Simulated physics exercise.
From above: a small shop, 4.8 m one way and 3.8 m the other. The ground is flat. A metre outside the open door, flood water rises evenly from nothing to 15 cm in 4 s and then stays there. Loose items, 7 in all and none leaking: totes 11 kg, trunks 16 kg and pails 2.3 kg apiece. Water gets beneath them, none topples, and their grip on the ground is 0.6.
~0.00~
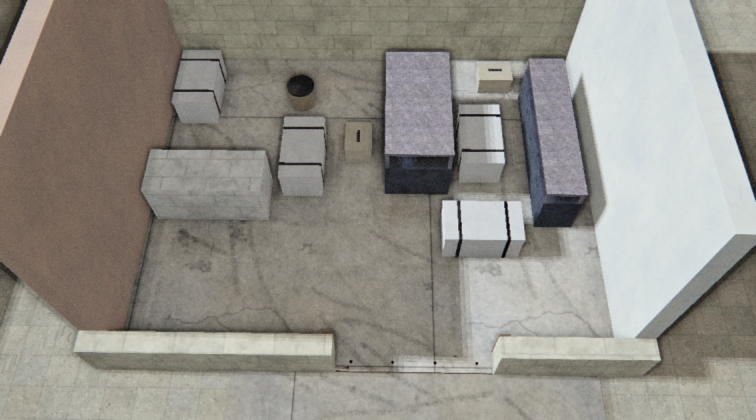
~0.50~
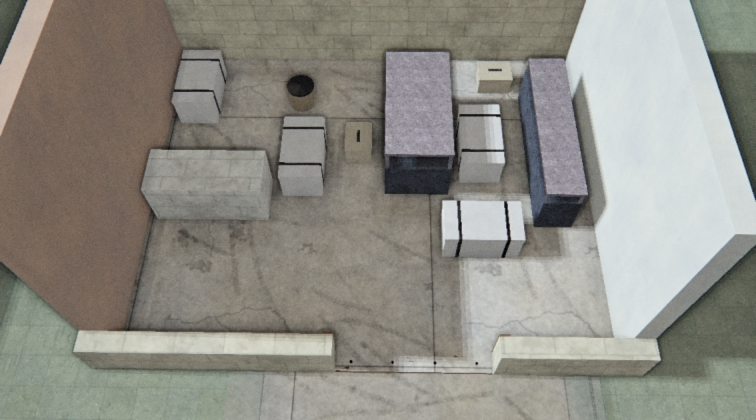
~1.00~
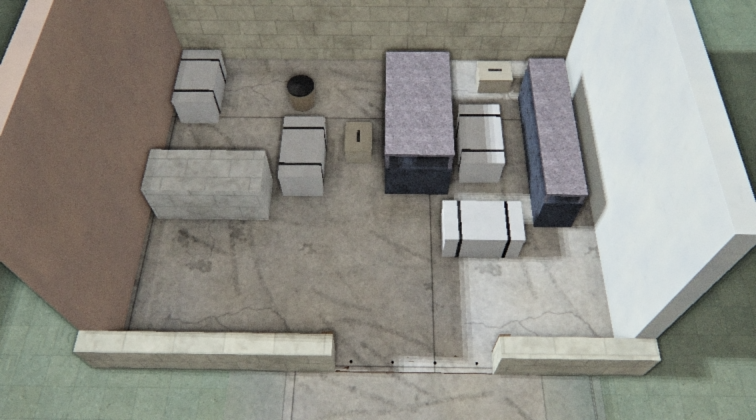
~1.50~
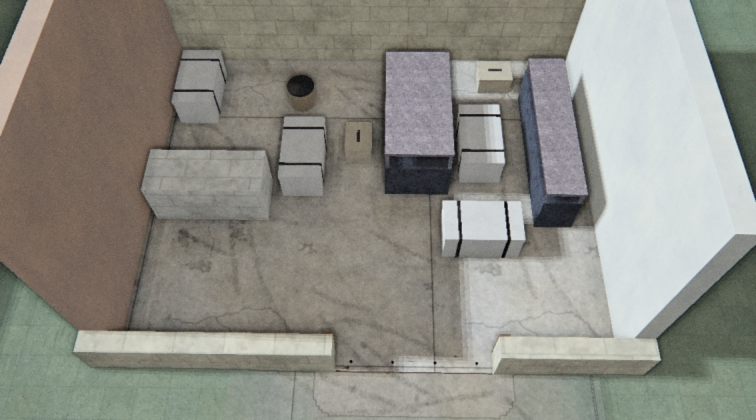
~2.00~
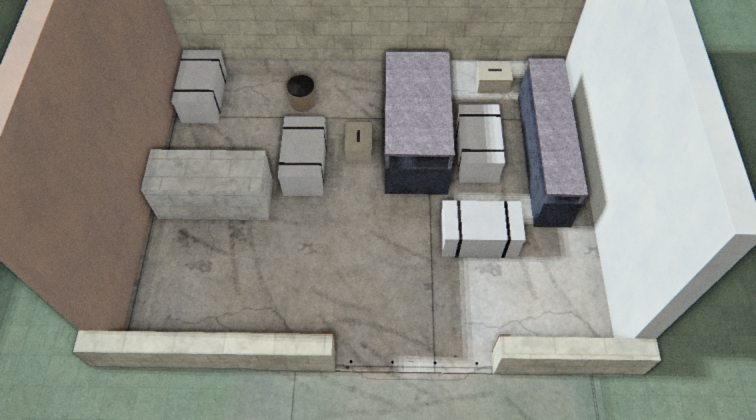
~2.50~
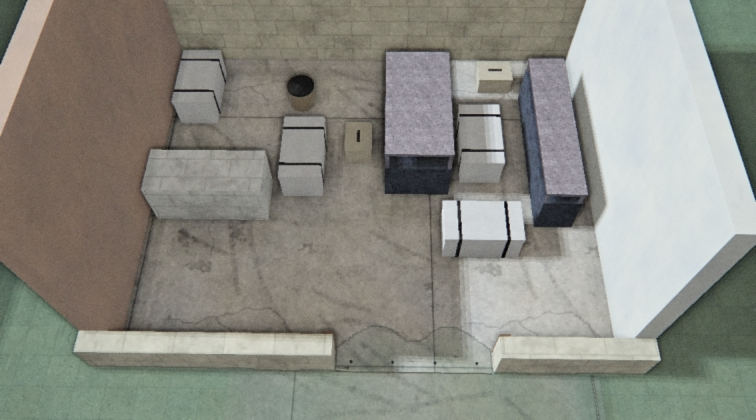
Greenish water spreads over the ground outside a small walled shop while everything inside stays still.
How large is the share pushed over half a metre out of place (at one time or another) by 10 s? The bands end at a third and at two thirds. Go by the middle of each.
That comes to between one and two thirds.
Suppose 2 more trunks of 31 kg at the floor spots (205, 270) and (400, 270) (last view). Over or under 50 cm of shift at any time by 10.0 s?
In turn: Under, less.
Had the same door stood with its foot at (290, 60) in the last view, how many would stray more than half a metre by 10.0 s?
In that case 4 of them.
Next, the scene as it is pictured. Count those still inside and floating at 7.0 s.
1 of them.
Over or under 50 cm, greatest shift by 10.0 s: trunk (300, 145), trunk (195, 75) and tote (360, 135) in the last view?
In turn: Past it, under, under.
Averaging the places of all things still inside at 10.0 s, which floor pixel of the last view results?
At about (357, 108).
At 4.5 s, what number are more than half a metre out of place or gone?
By then 0.
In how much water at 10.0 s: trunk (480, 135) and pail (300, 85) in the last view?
Roughly 9 and 5 cm.
After 3.5 s 0 of 7 are over 50 cm from their spots; 0 afloat.
After 4.5 s 0 of 7 are over 50 cm from their spots; 0 afloat.
After 7.0 s 1 of 7 are over 50 cm from their spots; 1 afloat.
After 10.0 s 4 of 7 are over 50 cm from their spots, and 4 have been at some point; 5 afloat.
